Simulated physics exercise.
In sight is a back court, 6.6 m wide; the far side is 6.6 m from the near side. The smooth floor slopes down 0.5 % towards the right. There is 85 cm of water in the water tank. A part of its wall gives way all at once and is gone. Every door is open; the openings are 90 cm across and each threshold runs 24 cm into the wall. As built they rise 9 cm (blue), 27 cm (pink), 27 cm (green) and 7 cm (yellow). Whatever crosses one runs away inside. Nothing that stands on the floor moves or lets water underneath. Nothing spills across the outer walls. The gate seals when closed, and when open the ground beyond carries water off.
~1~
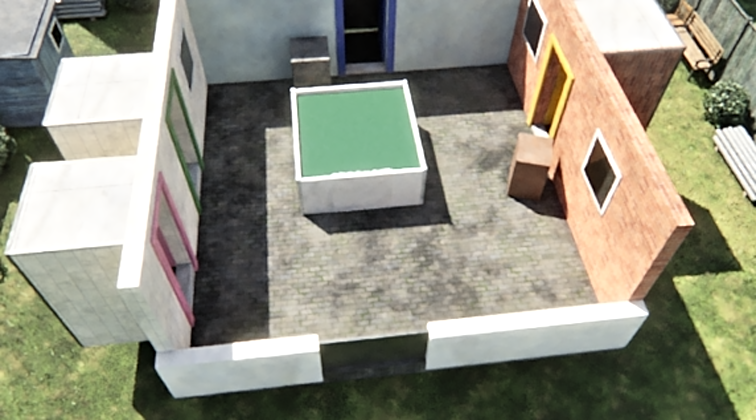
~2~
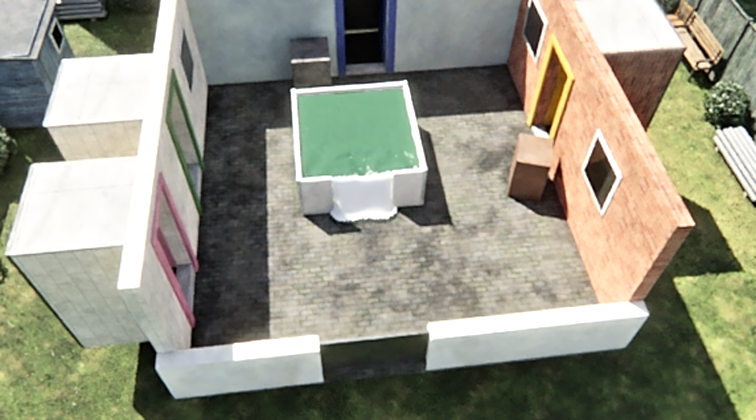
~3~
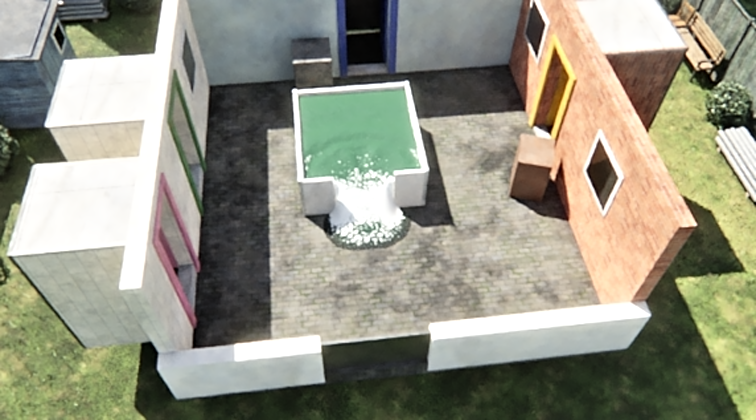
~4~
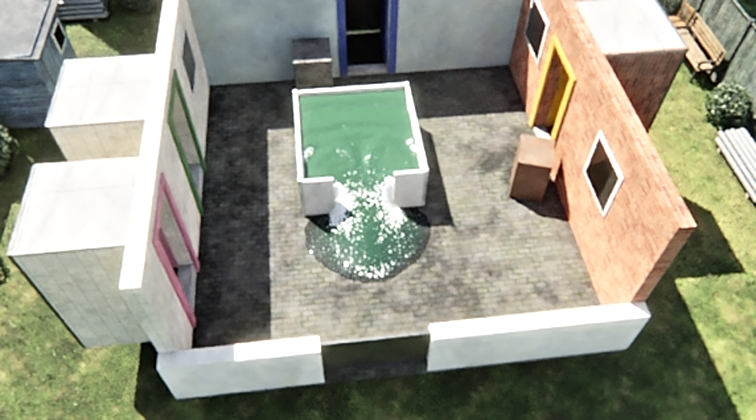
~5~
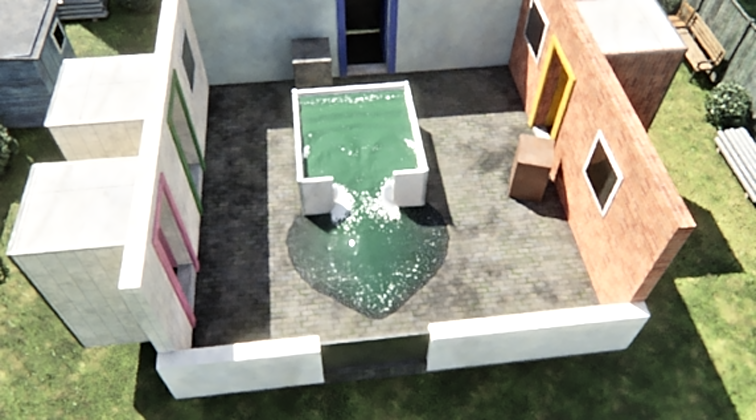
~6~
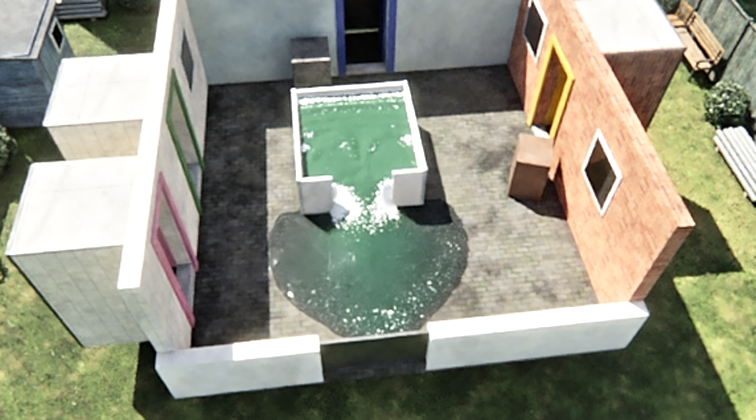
Green water burst through the front of a white-walled tank in a paved courtyard, foamed at the gap, then spread over the paving toward the near wall in a widening dark pool.
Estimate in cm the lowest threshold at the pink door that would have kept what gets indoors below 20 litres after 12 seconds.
It would have to be roughly 14 cm high.
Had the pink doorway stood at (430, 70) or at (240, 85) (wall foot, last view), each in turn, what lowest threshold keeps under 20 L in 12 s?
About 8.5 and 12.0 cm.
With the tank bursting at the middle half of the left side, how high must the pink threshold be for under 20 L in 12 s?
Then roughly 8.0 cm.
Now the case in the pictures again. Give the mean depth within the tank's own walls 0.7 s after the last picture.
About 59 cm.
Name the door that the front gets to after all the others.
The blue one.
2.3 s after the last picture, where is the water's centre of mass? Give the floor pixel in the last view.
Around (371, 230).
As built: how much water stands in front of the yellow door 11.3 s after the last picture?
About 10.0 cm.
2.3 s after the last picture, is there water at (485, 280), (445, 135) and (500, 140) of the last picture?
In that order: Under water, dry, still dry.
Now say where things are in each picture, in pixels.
The first picture shows the water tank at (356, 131) is whole and still, 85 cm deep; the pink door at (179, 261) is dry.
In the second picture, the front is at (342, 223), 0.3 m from the gap at (363, 198); 0.2 m2 of floor is wet, 85 cm left at the back.
In the third picture, the gap is at (364, 199), the front 0.8 m out at (356, 247); the back of the water tank holds 85 cm.
In the fourth picture, the front is at (363, 279), 1.5 m from the gap at (364, 199); 2.3 m2 of floor is wet, 85 cm left at the back.
In the fifth picture, the front is at (371, 313), 2.2 m from the gap at (364, 198); 4.2 m2 of floor is wet, 80 cm left at the back.
In the sixth picture, the gap is at (363, 198), the front 2.9 m out at a hidden place; the back of the water tank holds 72 cm; the pink door at (179, 261), 3.3 m from the gap, is still 1.4 m from the nearest water.
Then, 0.7 s after the last picture water covers 30 % of the floor, deepest (45 cm) near (361, 215); it has not reached the pink door.
Then, 2.3 s after the last picture water covers 40 % of the floor, deepest (37 cm) near (603, 329); 17 cm at the pink door, 0 litres in over its 27 cm threshold.
Then, 11.3 s after the last picture water covers 100 % of the floor, deepest (16 cm) near (506, 73); 9 cm at the pink door, 0 litres in over its 27 cm threshold.
At the pink door as built, the water peaked near 18 cm, 2.7 s after the last picture.
Run again over the same 12 s with other heights there, 27 litres in over 13 cm, 13 litres over 15 cm. The limit of 20 litres is kept from about 14 cm up.
